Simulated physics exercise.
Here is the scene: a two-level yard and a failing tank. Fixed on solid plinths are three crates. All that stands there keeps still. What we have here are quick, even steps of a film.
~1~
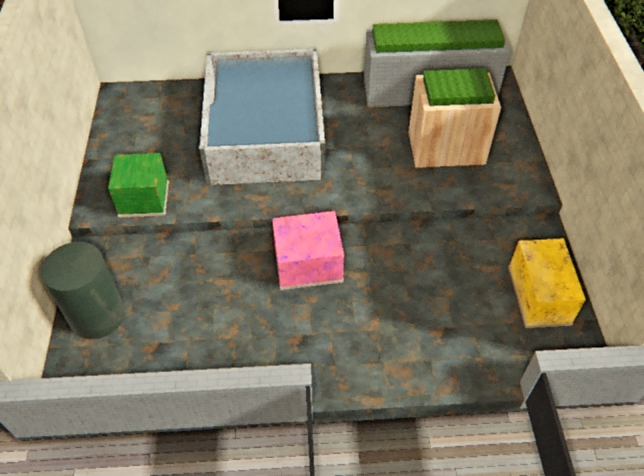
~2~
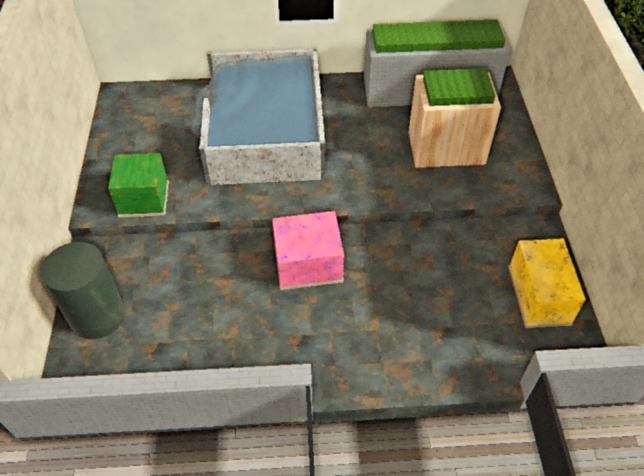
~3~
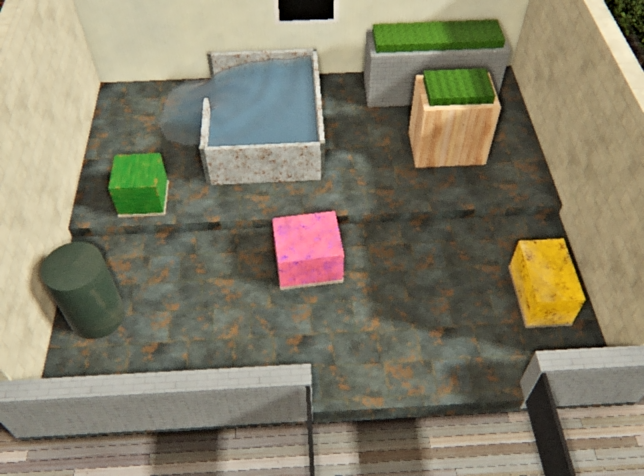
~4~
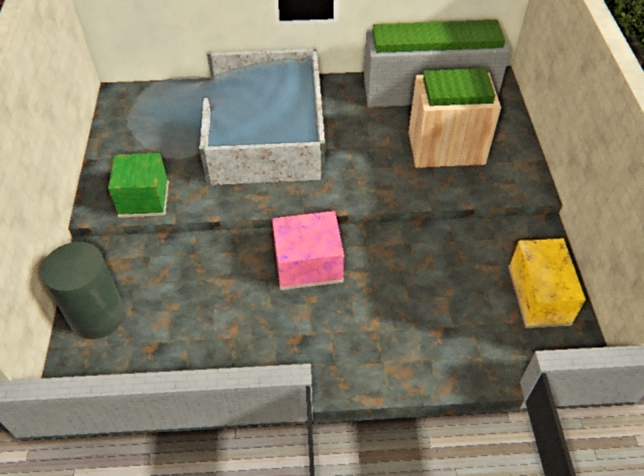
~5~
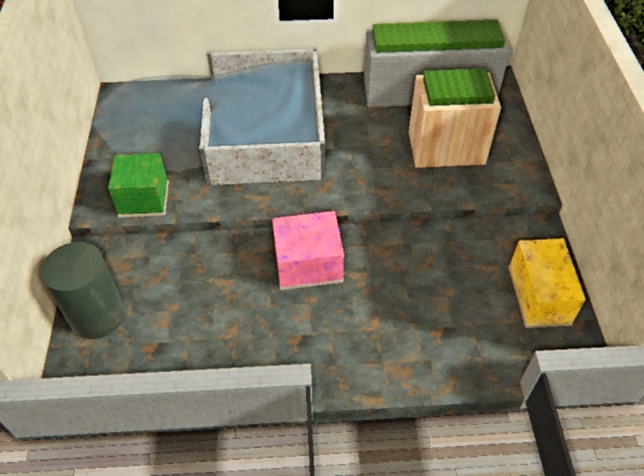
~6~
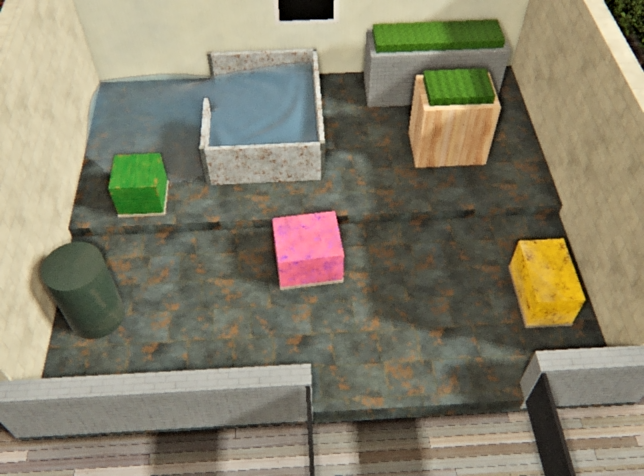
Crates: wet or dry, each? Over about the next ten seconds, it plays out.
I expect the pink crate to be touched by the water, I expect the green crate to be touched by the water, I expect the yellow crate to be touched by the water.
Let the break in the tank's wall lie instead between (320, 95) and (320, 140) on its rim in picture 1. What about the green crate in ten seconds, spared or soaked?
My reading: The green crate remains dry.
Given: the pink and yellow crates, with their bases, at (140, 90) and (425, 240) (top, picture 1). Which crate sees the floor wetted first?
I'd say the pink-painted one comes first.
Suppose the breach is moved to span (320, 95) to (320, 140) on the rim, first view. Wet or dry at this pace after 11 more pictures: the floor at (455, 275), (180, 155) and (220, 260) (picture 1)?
Soaked / unwetted / unwetted.
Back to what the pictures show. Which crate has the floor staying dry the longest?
Should be the one in yellow.
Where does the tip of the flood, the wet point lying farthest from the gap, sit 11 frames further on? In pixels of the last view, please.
Somewhere close to (51, 340).
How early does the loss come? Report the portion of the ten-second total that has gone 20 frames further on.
Near 0 in a hundred.
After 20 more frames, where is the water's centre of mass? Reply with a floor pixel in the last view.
I reckon somewhere around (181, 163).
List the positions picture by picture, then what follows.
The tank at (263, 100) is whole and still, in the first frame.
The front is at a hidden place, out from the gap at (214, 102), in the second frame.
Water pours out at (214, 103) and has run to (171, 136), in the third frame.
Water pours out at (214, 103) and has run to (131, 119), in the fourth frame.
Water pours out at (214, 103) and has run to (97, 121), in the fifth frame.
The front is at (101, 84), out from the gap at (214, 103), in the sixth frame.
A moment on, water covers 15 % of the floor; the pink crate not reached, the green crate water round its plinth, the yellow crate not reached.
Next, water covers 20 % of the floor; the pink crate not reached, the green crate water round its plinth, the yellow crate not reached.
Then, water covers 40 % of the floor; the pink crate water round its plinth, the green crate water round its plinth, the yellow crate not reached.
Later, water covers 65 % of the floor; the pink crate water round its plinth, the green crate water round its plinth, the yellow crate water round its plinth.
In the end, water covers 80 % of the floor; the pink crate was topped, the green crate was topped, the yellow crate was topped.
